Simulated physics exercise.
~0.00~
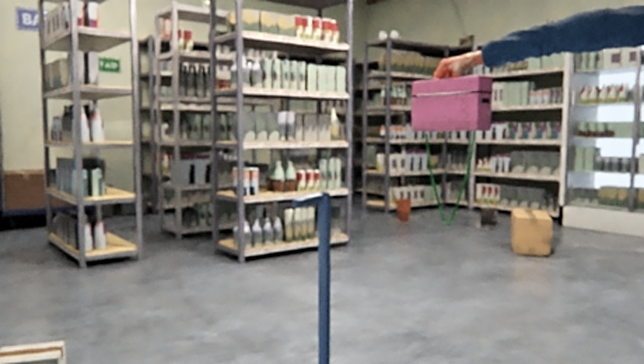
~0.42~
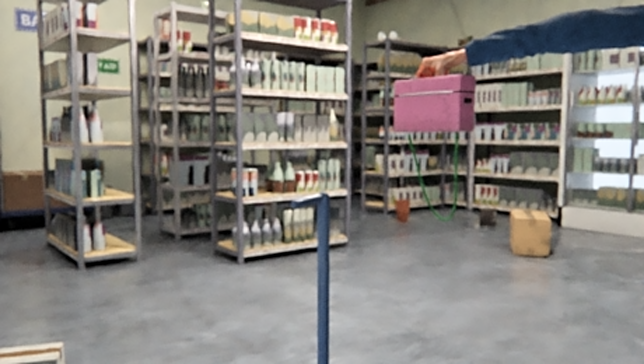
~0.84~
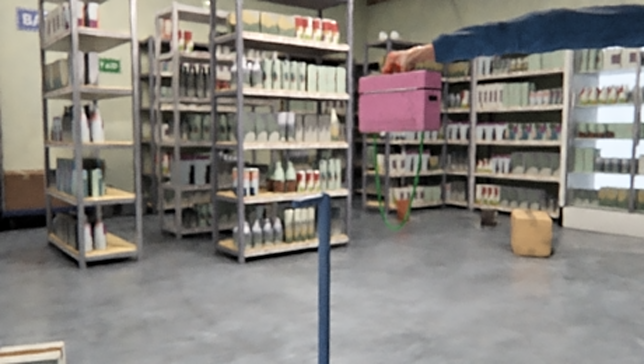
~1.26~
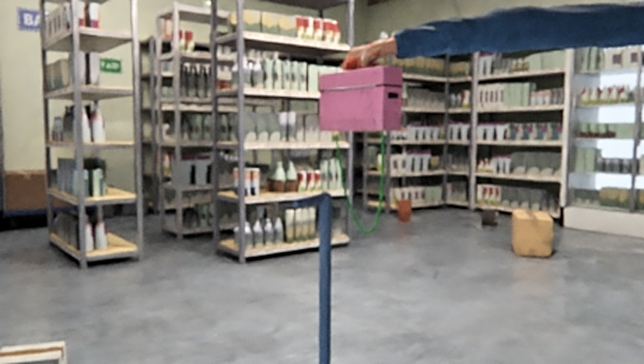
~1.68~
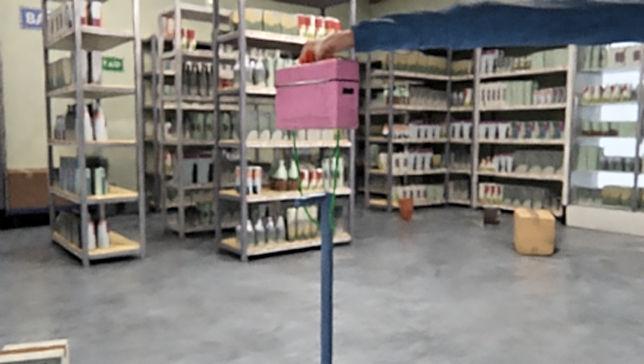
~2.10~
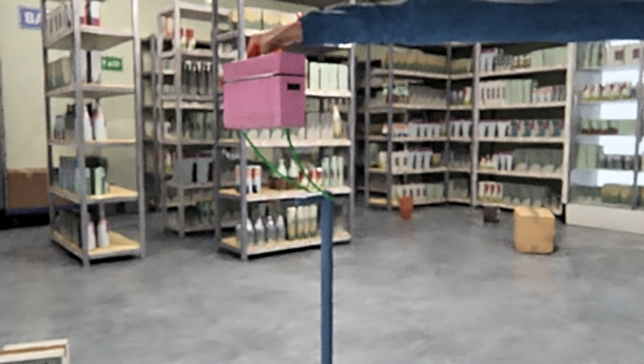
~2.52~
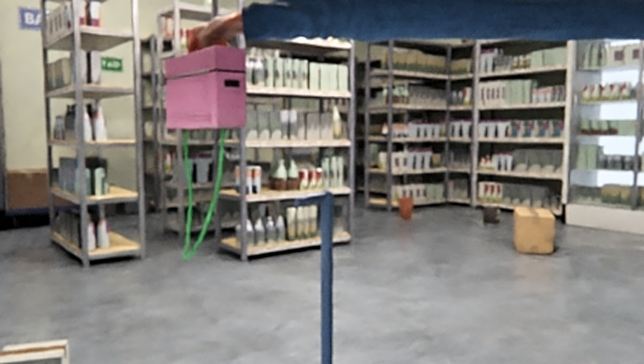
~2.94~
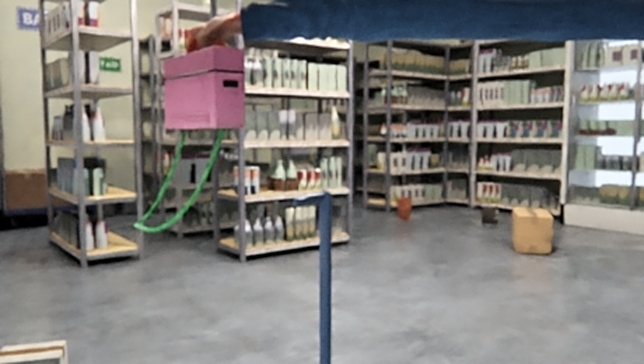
A pink case dangling a green loop is carried left by hand past a post.
